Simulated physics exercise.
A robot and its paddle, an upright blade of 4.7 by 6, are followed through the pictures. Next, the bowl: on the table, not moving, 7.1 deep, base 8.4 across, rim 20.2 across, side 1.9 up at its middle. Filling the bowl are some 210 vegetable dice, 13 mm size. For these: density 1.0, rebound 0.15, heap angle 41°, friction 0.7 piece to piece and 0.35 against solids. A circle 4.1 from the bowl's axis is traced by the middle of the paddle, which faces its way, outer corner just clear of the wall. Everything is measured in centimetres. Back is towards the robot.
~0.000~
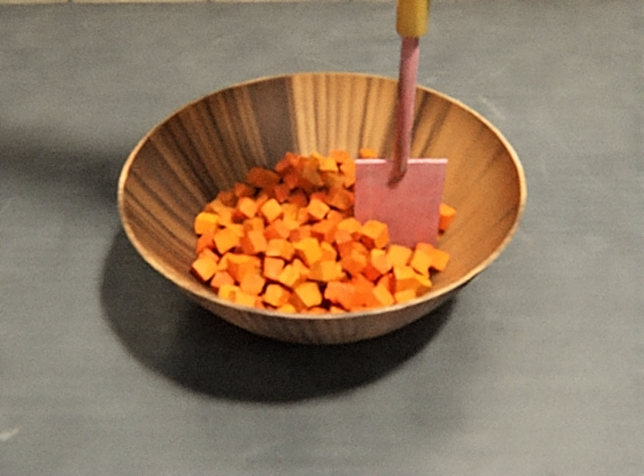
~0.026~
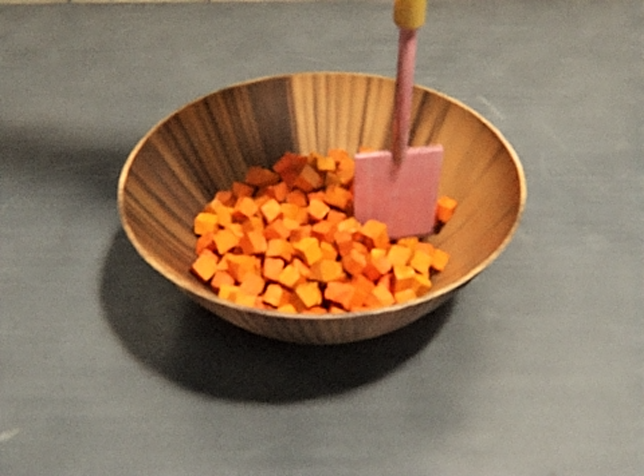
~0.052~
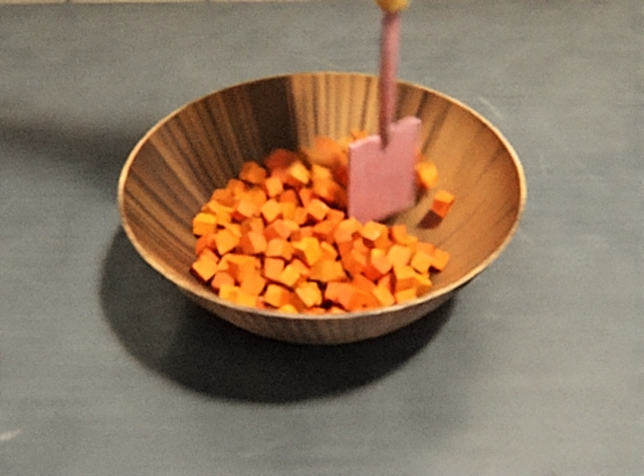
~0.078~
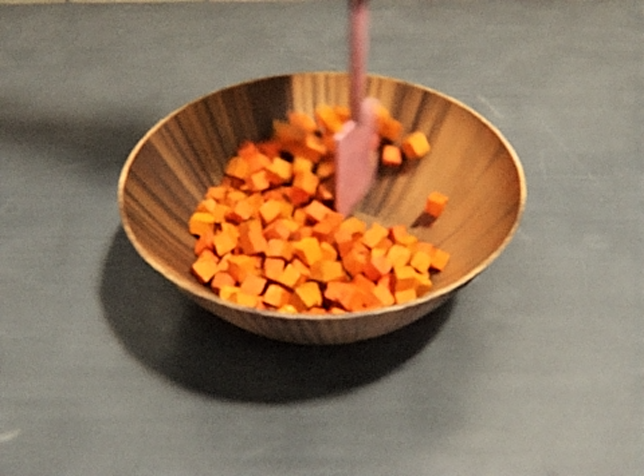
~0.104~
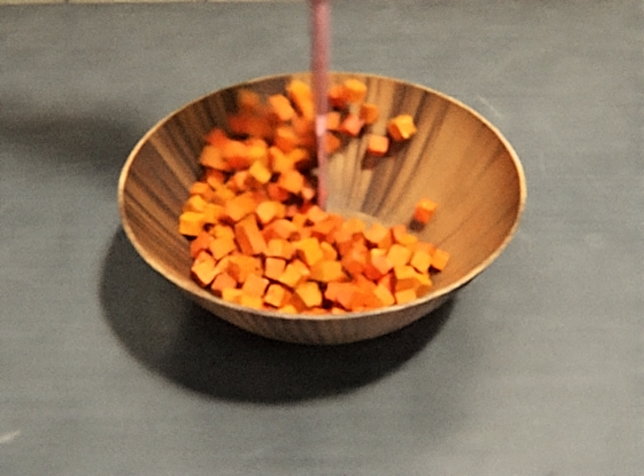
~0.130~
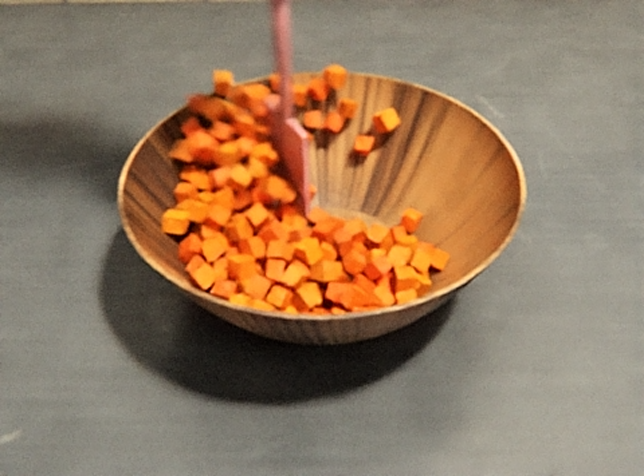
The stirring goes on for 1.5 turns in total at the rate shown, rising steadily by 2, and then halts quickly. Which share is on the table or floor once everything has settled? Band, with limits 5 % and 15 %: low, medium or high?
High.
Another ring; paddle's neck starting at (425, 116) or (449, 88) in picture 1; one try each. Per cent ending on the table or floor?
20 and 0 per cent.
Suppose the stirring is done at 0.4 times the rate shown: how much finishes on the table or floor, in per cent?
Roughly 0 per cent.
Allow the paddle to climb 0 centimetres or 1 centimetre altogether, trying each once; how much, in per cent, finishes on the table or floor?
Roughly 35 and 30 per cent.
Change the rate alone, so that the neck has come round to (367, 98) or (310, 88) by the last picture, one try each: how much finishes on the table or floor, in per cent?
So, roughly 5 percent the first time and 15 percent the second.
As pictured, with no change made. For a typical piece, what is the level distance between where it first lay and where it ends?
Around 10 centimetres.
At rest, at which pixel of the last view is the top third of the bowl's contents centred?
It is centred around (276, 203).
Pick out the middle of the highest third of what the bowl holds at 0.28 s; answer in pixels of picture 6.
About (357, 269) in the last picture.
After 0.28 s, 279° round, highest piece 10 above the table; 192 in the bowl, 1 on the table or floor, 21 in flight or on the tool.
After 0.43 s, 78° round, highest piece 9 above the table; 169 in the bowl, 35 on the table or floor, 10 in flight or on the tool.
After 0.70 s, 180° round, highest piece 7 above the table; 164 in the bowl, 50 on the table or floor.
After 1.40 s, 180° round, highest piece 6 above the table; 164 in the bowl, 50 on the table or floor.
At rest, 164 in the bowl, 50 on the table or floor. That is 23 % on the table or floor.
